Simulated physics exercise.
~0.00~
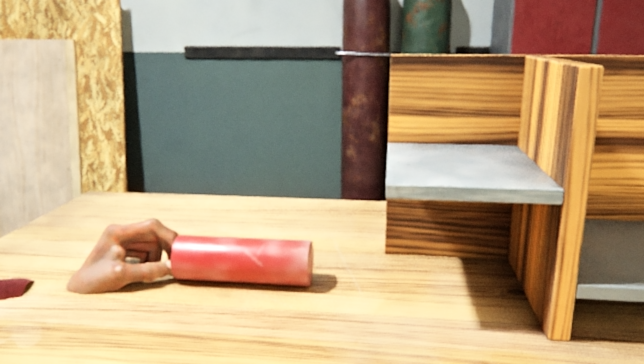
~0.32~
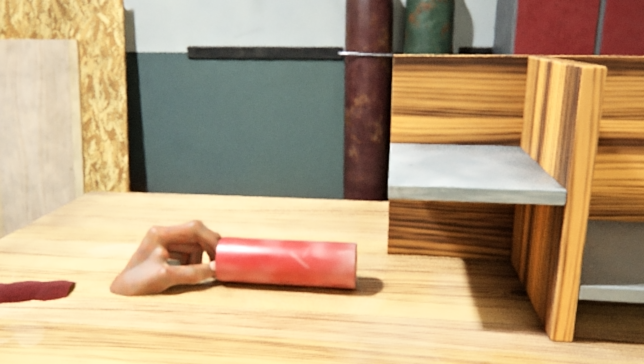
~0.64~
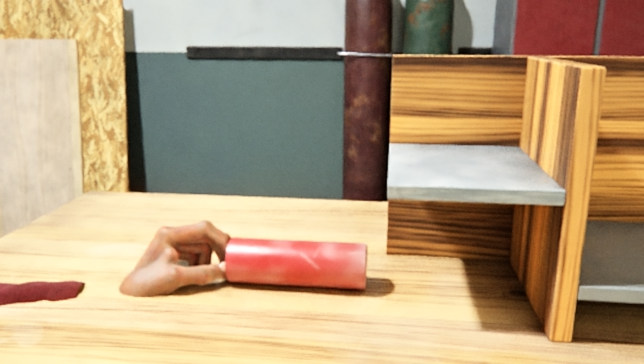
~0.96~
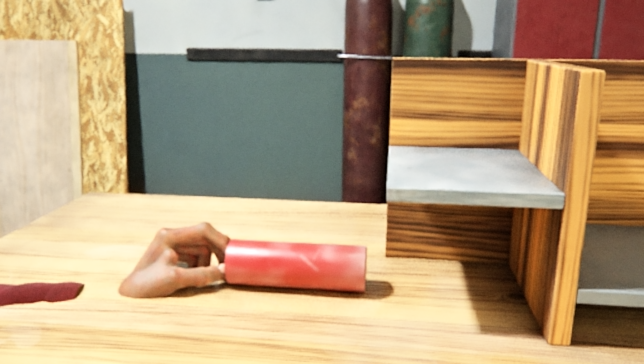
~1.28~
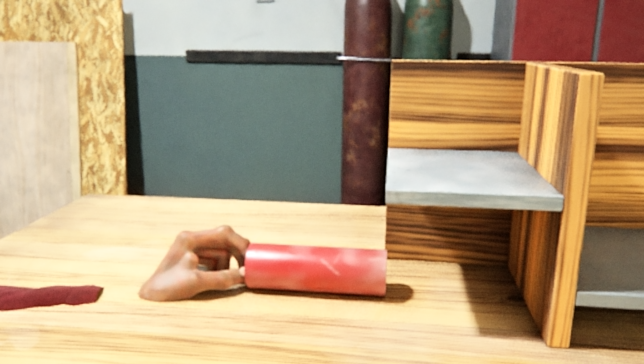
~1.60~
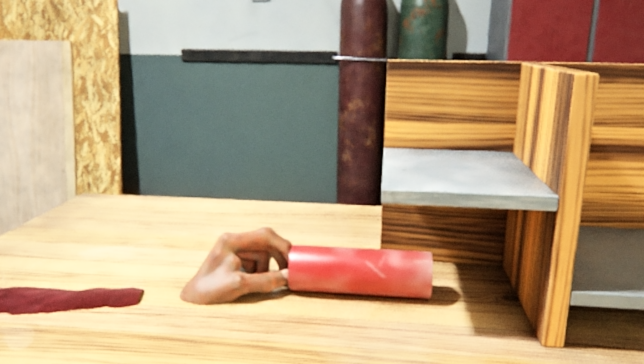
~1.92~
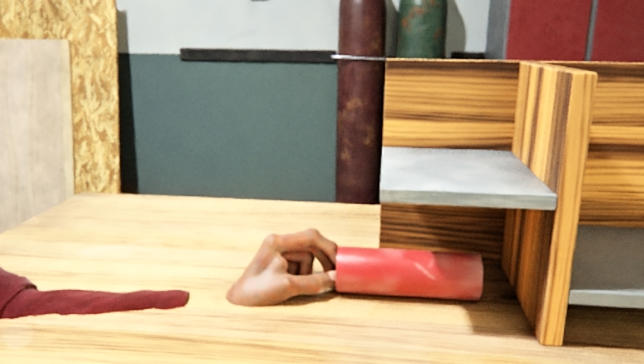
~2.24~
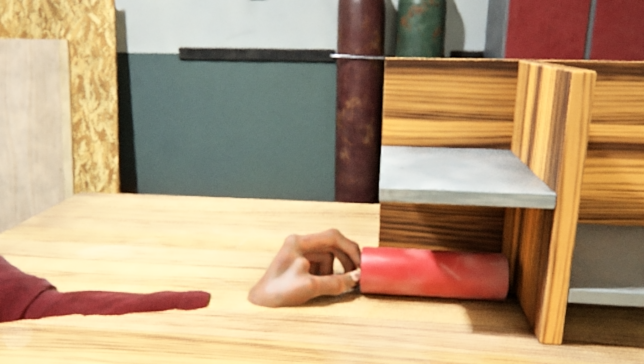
Red cylinder lying on its side, pushed right by a hand across a wooden tabletop, pausing briefly, then sliding under a grey shelf.
